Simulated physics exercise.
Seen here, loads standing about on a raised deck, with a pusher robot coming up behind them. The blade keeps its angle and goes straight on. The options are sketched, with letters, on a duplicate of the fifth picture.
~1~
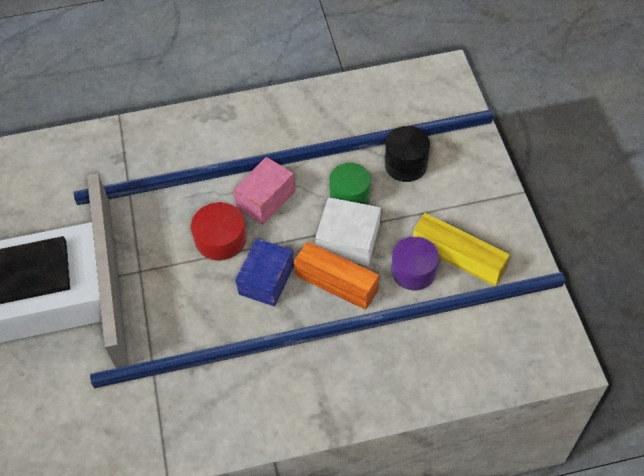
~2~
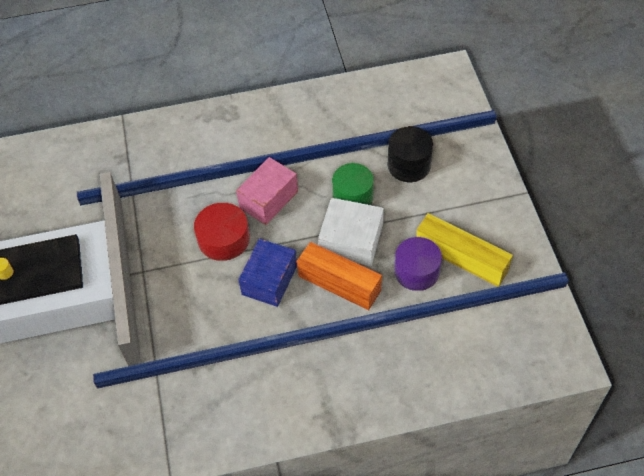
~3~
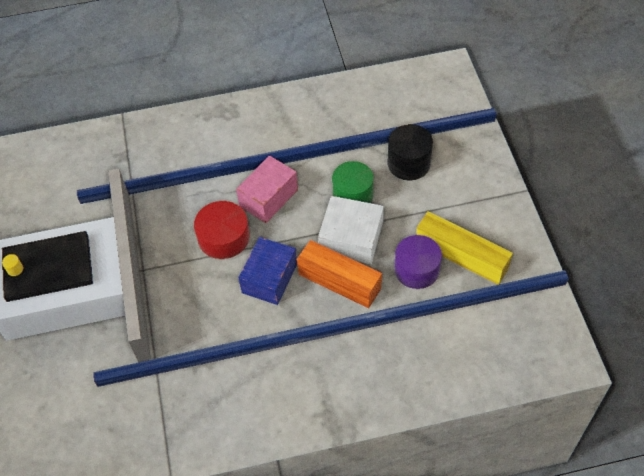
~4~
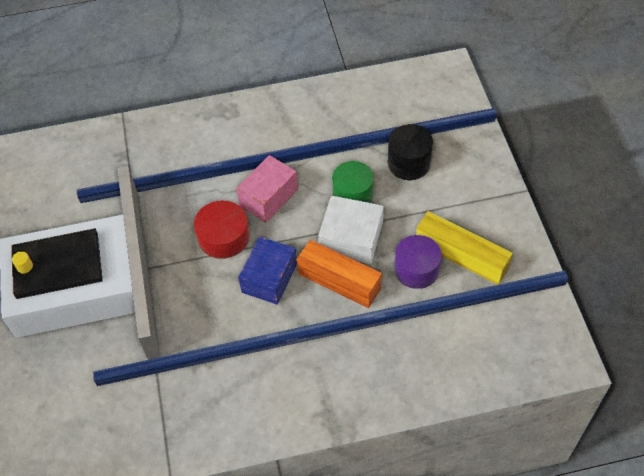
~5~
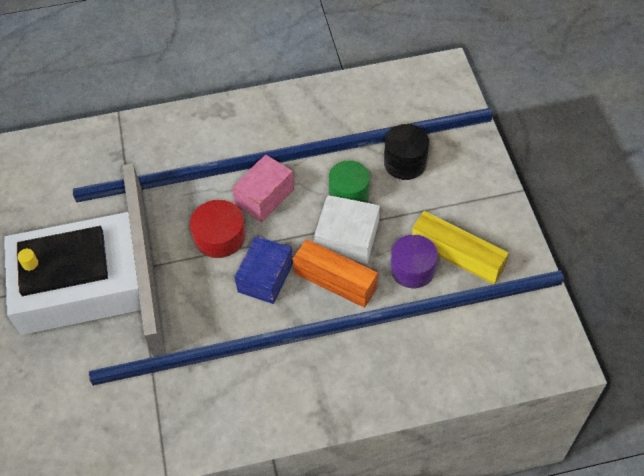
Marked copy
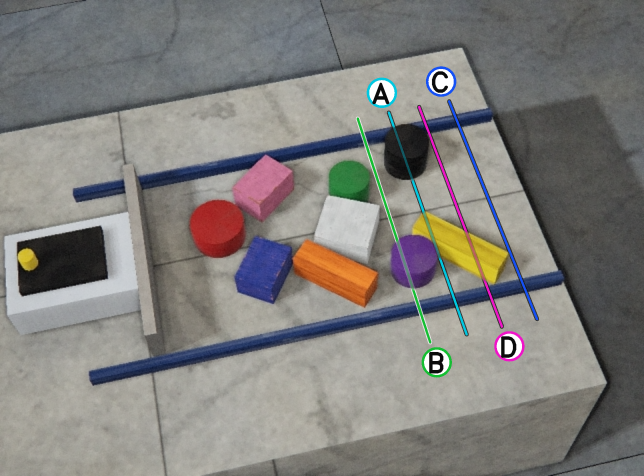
At the start, a white pusher robot with an upright grey plate sits at the left of a raised stone deck, behind nine coloured blocks and canisters between two blue rails. The robot moves a short way right, closing some of the gap to the red canister, while the loads stay in place.
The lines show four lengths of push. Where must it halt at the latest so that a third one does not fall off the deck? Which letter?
No farther than A.
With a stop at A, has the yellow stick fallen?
By then, yes.
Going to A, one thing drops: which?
The yellow stick.
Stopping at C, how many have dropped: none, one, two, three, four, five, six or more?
In all, six or more.
On the marked copy, A at (425, 214); B at (391, 221); C at (489, 201); D at (457, 208).
With A. Early on, robot (175, 237); pink crate (288, 174); orange stick (349, 275).
Further on, robot (278, 216); yellow stick (490, 246); black canister (426, 146).
At the end, robot (357, 200); yellow stick over the edge; black canister (493, 128); one fallen.
As for the rest, B is within the limit but short; C drops six; D drops four.
